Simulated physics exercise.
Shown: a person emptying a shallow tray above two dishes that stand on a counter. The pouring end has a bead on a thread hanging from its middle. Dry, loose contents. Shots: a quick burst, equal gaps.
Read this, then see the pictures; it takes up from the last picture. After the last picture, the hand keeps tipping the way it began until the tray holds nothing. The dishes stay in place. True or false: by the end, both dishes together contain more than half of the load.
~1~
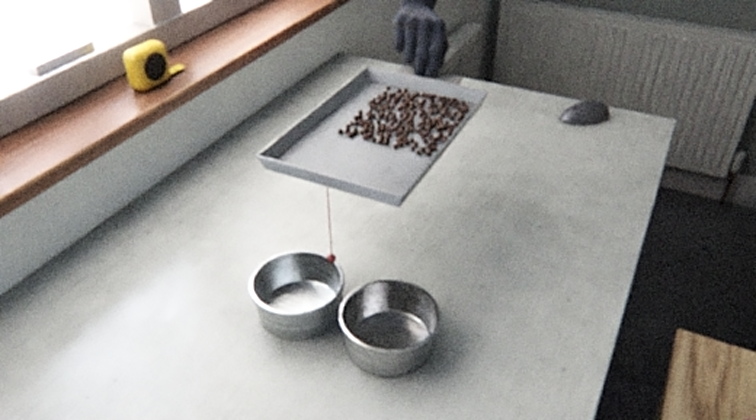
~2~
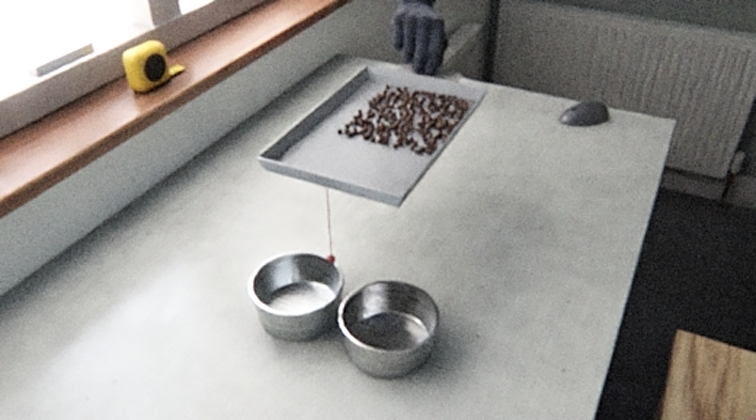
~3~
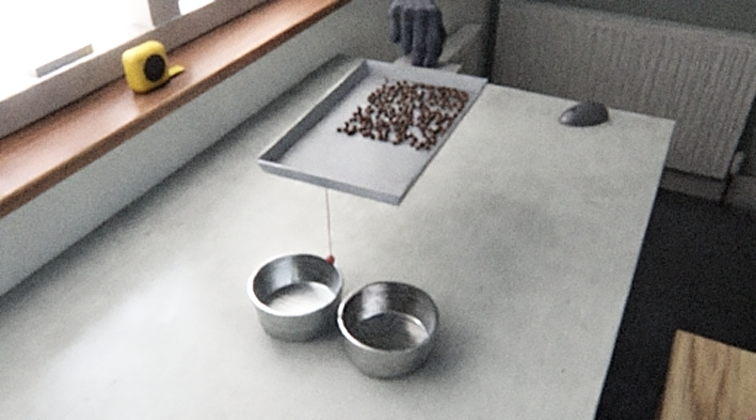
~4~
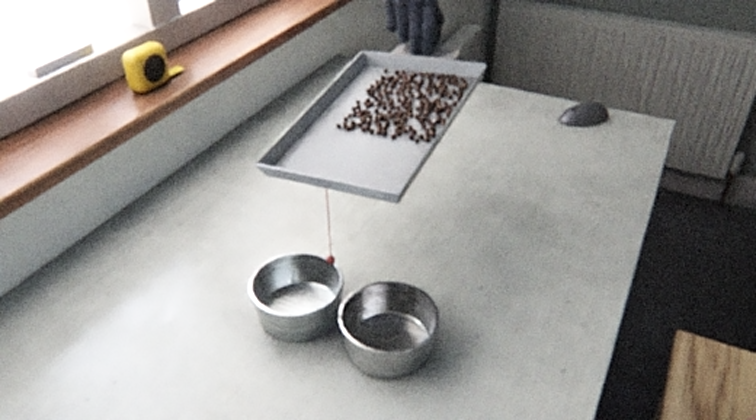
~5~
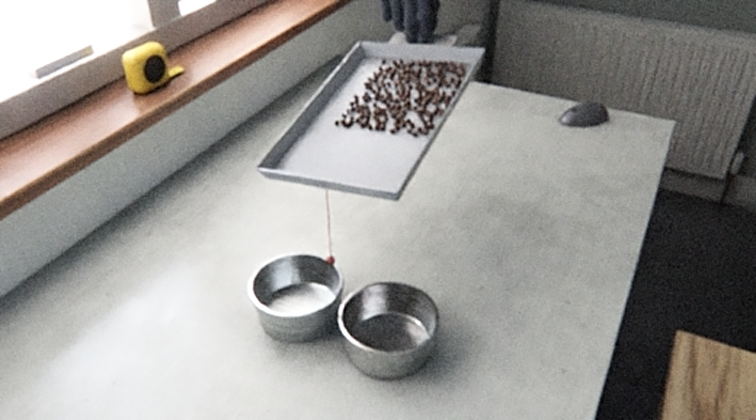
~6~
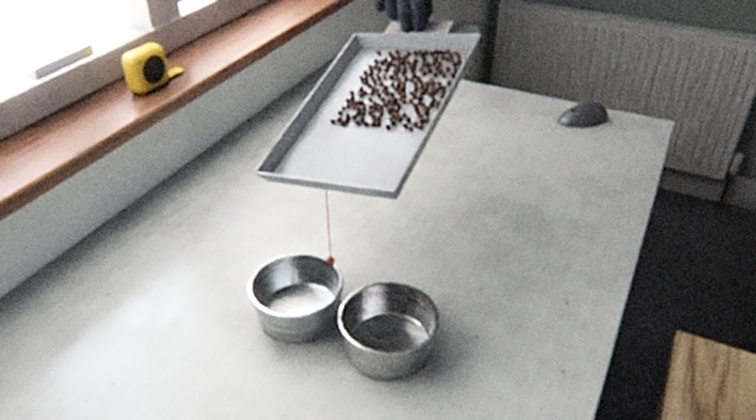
False.
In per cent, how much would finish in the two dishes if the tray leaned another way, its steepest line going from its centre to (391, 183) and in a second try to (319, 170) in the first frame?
Respectively 90 and 60 in a hundred.
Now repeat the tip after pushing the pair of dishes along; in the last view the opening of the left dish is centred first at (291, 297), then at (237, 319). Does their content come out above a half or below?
Shy of half, then shy of half.
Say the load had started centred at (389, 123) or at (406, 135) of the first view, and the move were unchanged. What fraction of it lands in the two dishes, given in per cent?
Near 20 % and 20 %.
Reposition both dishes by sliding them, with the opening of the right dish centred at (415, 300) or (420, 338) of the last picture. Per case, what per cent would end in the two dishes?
Near 0 % and 0 %.
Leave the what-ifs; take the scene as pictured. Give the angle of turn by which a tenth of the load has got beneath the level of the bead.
I'd say it is tilted about 65°.
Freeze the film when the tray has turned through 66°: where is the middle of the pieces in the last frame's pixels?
Somewhere near pixel (273, 193).
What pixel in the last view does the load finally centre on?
Around (253, 289).
Just after the last frame, tray tipped steeply; roughly half on the tray; about a tenth in the left dish; roughly a quarter outside both; roughly a quarter in the air.
A moment on, tray tipped past a quarter turn; about a tenth on the tray; about a tenth in the left dish; roughly two thirds outside both; roughly a quarter in the air.
Further on, tray tipped past a quarter turn; about a tenth in the left dish; the larger part outside both.
When it is over, tray tipped past a quarter turn; not one in the right dish; about a tenth in the left dish; the larger part outside both.
